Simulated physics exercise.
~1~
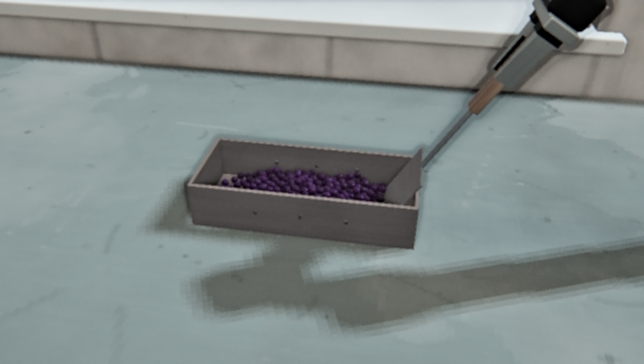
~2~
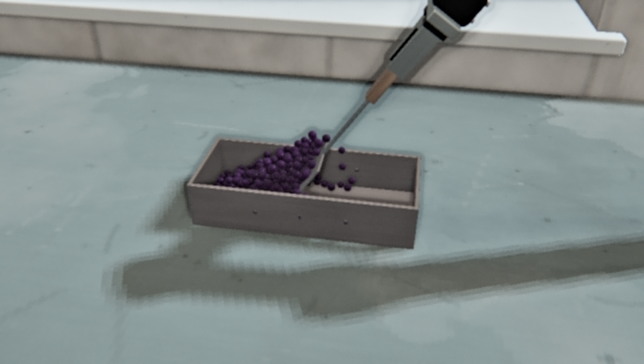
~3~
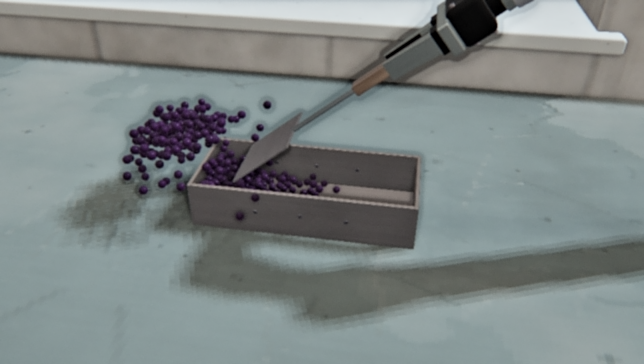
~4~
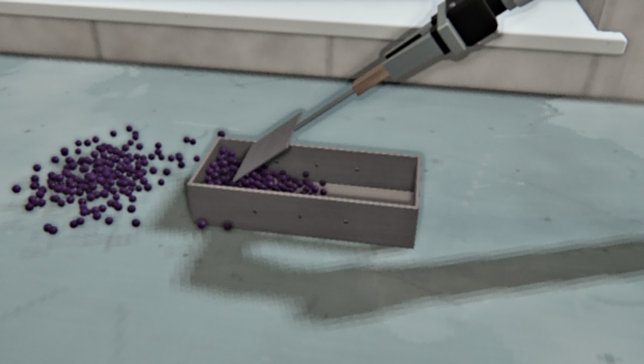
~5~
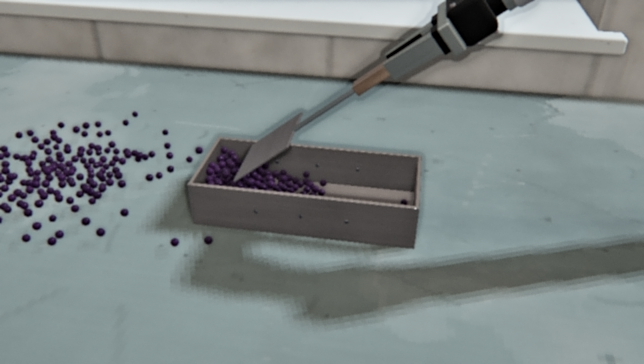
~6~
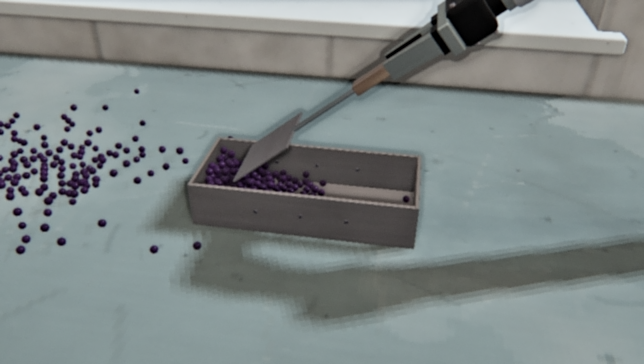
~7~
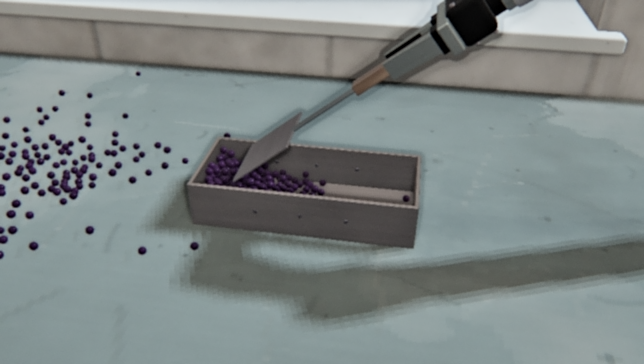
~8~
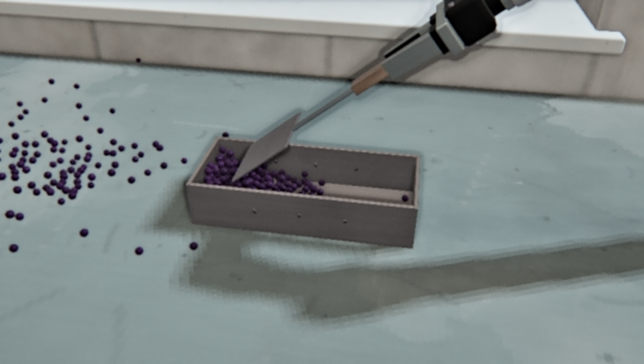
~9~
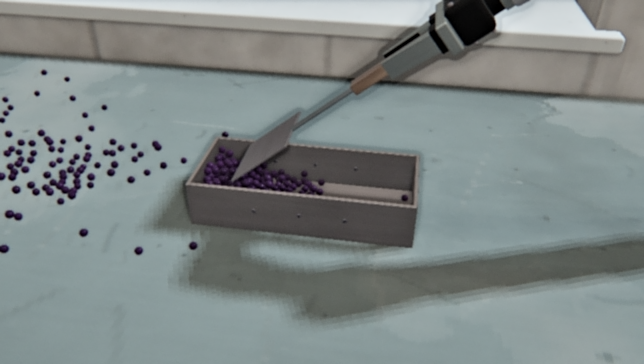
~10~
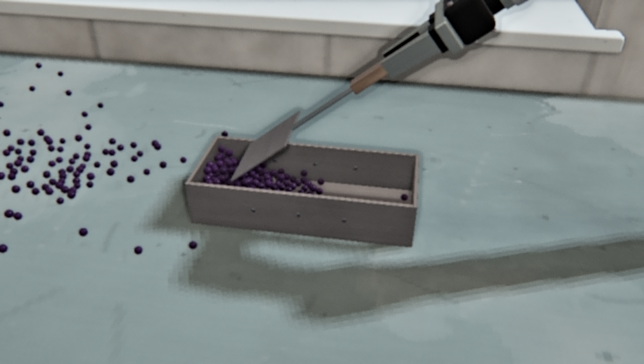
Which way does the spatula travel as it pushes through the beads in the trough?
It travels to the left, going from the right end of the trough towards the left end.
